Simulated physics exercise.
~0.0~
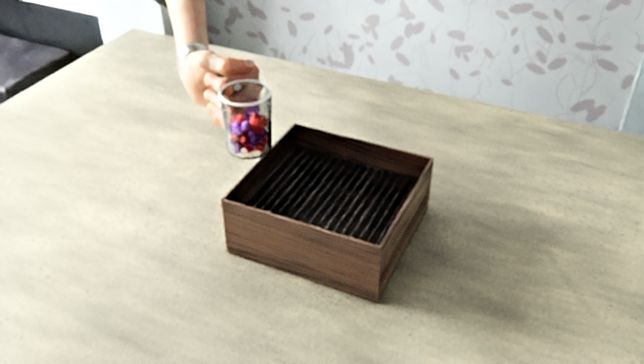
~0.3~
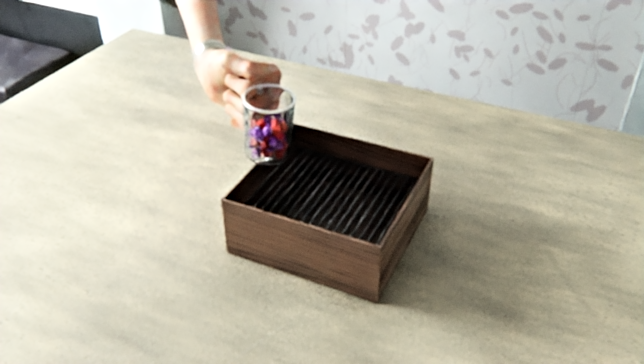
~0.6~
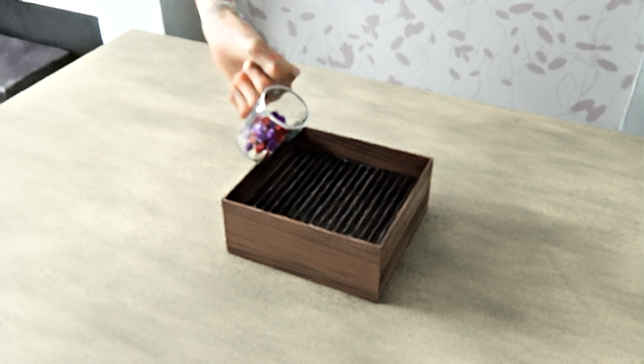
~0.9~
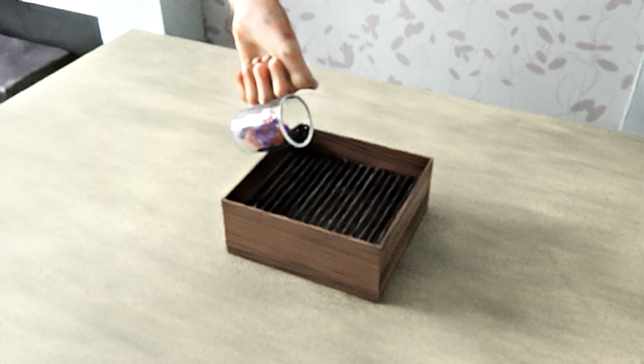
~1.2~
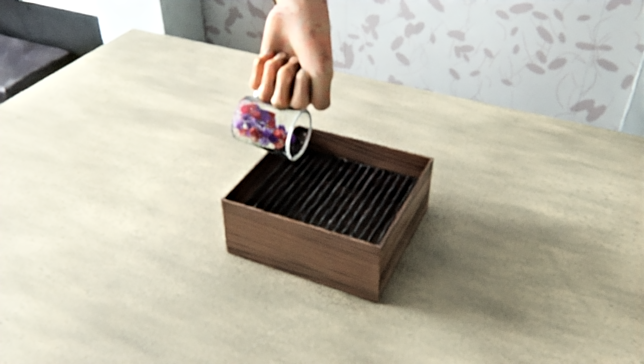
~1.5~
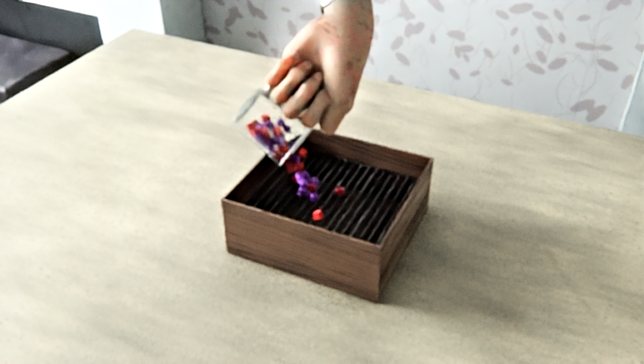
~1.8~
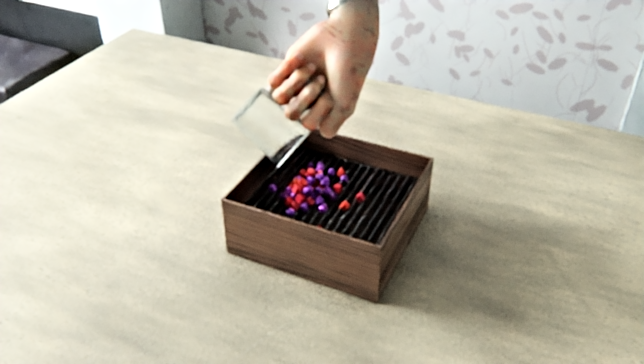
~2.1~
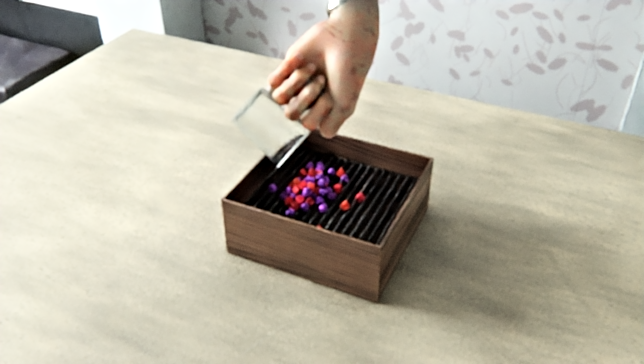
A hand tips a cup of red and purple pieces onto wires, where they stay.
